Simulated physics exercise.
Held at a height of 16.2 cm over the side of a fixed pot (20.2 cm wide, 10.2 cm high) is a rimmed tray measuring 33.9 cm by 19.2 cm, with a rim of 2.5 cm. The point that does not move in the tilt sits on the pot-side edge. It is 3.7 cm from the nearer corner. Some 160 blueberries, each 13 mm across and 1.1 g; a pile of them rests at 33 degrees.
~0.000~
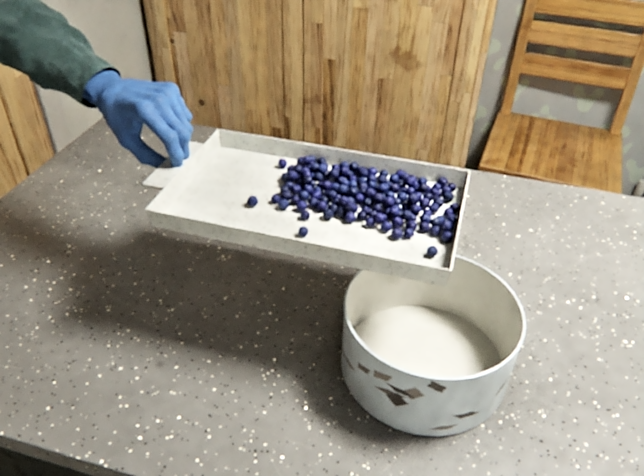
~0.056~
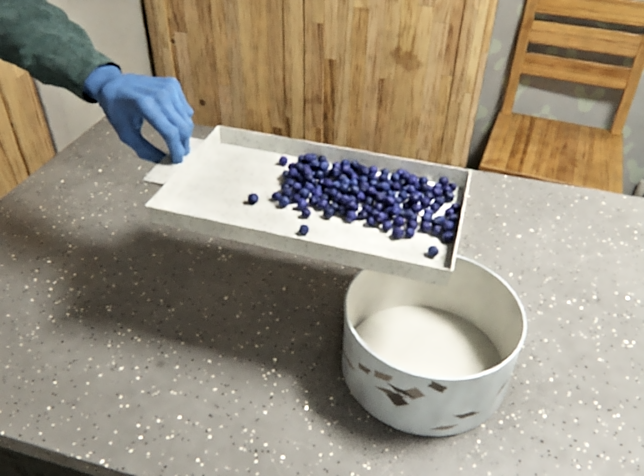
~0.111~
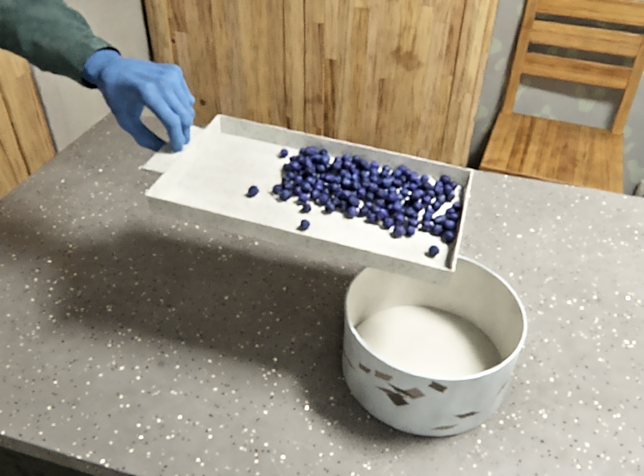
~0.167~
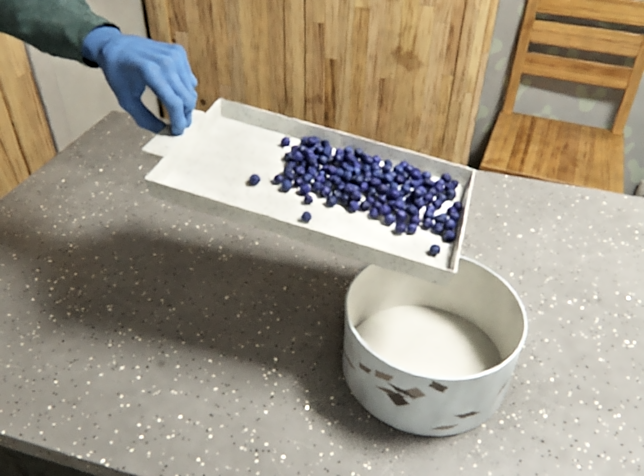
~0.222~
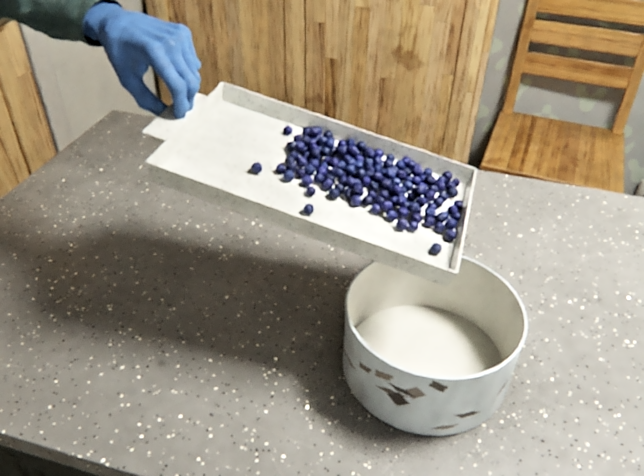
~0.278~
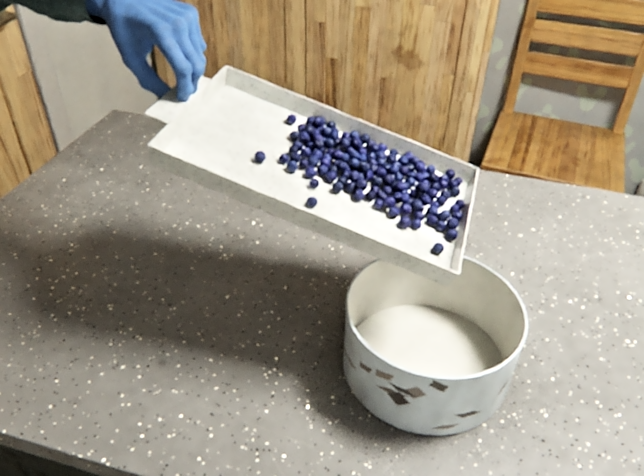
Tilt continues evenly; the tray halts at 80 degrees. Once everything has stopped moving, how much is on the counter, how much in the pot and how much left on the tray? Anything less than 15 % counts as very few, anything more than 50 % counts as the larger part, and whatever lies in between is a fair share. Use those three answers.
Counter: Very few. Pot: Very few. Tray: The larger part.
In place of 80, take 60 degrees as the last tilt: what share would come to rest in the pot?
Around 5 %, I reckon.
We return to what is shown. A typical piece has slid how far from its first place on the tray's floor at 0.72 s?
About 4 cm.
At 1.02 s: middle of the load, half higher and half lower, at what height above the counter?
About 22 cm.
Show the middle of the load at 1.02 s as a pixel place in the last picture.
By then the middle of the load sits around (457, 190).
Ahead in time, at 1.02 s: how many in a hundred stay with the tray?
It's roughly 95 percent.
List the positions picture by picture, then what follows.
In the first frame, tray tilt 0 degrees, front corners at (149, 208) and (448, 268); middle of the pieces at (364, 193); pot at (433, 307).
In the second frame, tray tilt 1 degrees, front corners at (150, 204) and (449, 268); middle of the pieces at (364, 191).
In the third frame, tray tilt 4 degrees, front corners at (149, 193) and (451, 268), lowest corner right front; middle of the pieces at (366, 187).
In the fourth frame, tray tilt 7 degrees, front corners at (149, 177) and (453, 269), lowest corner right front; middle of the pieces at (367, 181).
In the fifth frame, tray tilt 11 degrees, front corners at (150, 161) and (454, 270), lowest corner right front; middle of the pieces at (370, 175).
In the sixth frame, tray tilt 15 degrees, front corners at (153, 144) and (456, 270), lowest corner right front; middle of the pieces at (373, 170); pot at (435, 306). Its pace works out near 70 degrees a second.
After 0.72 s, tilt 46 degrees; the tray holds 100 %, the pot 0 %.
After 1.02 s, tilt 67 degrees; the tray holds 95 %, the pot 0 %.
After 1.42 s, tilt 80 degrees; the tray holds 90 %, the pot 5 %.
In the end, at 1.9 s, counter 5 %, pot 5 %, tray 90 %.
